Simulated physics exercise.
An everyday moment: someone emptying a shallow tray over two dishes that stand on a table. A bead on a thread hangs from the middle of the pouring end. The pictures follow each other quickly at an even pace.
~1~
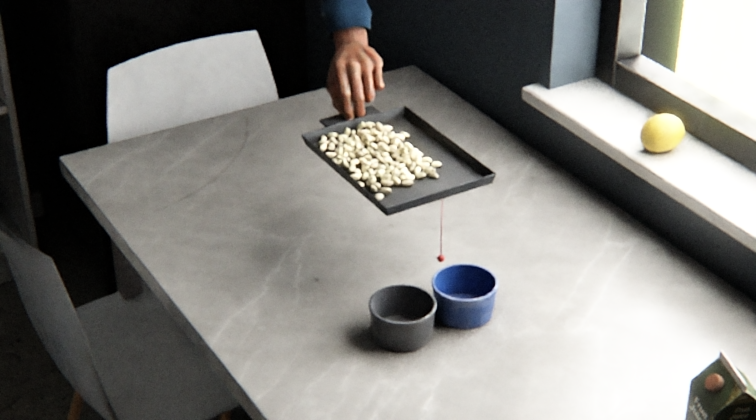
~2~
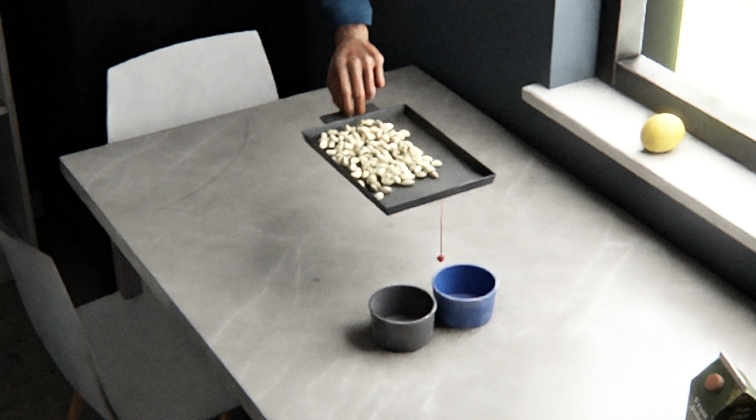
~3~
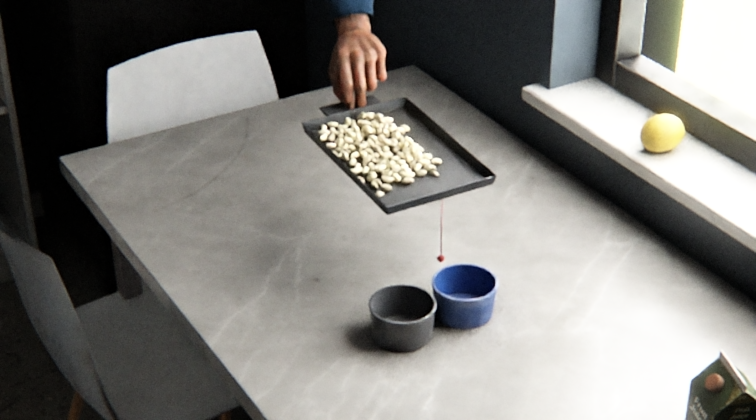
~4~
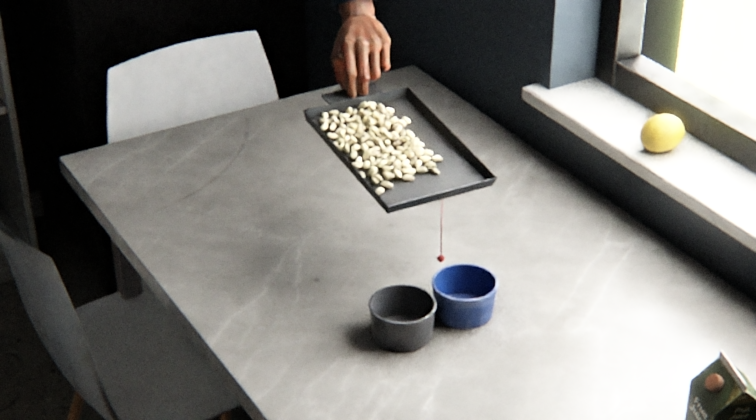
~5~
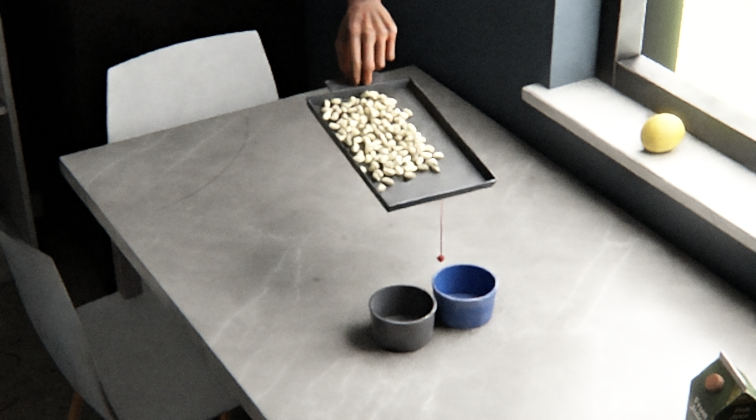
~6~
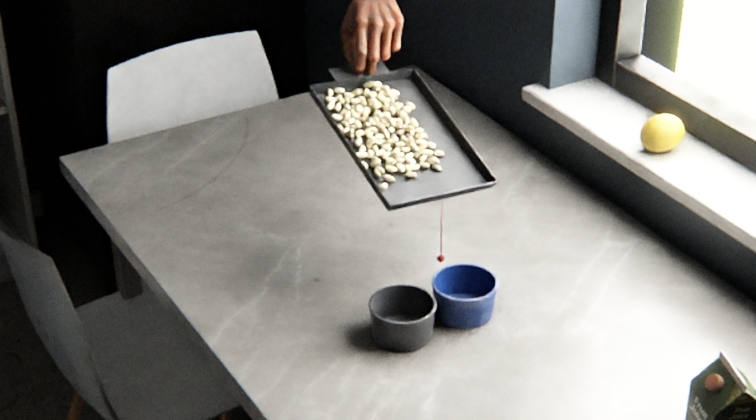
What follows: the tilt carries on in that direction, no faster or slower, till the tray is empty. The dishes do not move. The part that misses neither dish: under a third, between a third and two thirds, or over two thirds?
Together they catch from one third to two thirds.
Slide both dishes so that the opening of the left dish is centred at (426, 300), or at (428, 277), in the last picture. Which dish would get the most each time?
In turn: The right-hand dish; right.
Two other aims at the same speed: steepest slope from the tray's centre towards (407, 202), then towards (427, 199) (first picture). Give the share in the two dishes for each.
Roughly 70 per cent, and 80 per cent.
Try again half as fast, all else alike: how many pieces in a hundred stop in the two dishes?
Close to 40 per cent.
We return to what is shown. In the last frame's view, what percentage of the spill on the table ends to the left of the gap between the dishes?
About 0 per cent.
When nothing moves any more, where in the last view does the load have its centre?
Around (480, 307).
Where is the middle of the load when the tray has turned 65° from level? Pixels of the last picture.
Near (457, 173).
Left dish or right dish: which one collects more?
It is the right dish.
Soon, tray tipped steeply; most on the tray; a stray few in the right dish; a stray few outside both; a small part in the air.
A while on, tray tipped past a quarter turn; about half on the tray; a small part in the right dish; about a quarter outside both; a small part in the air.
Towards the end, tray tipped past a quarter turn; a stray few in the left dish; about half in the right dish; about half outside both.
Finally, tray tipped past a quarter turn; a stray few in the left dish; about half in the right dish; about half outside both.
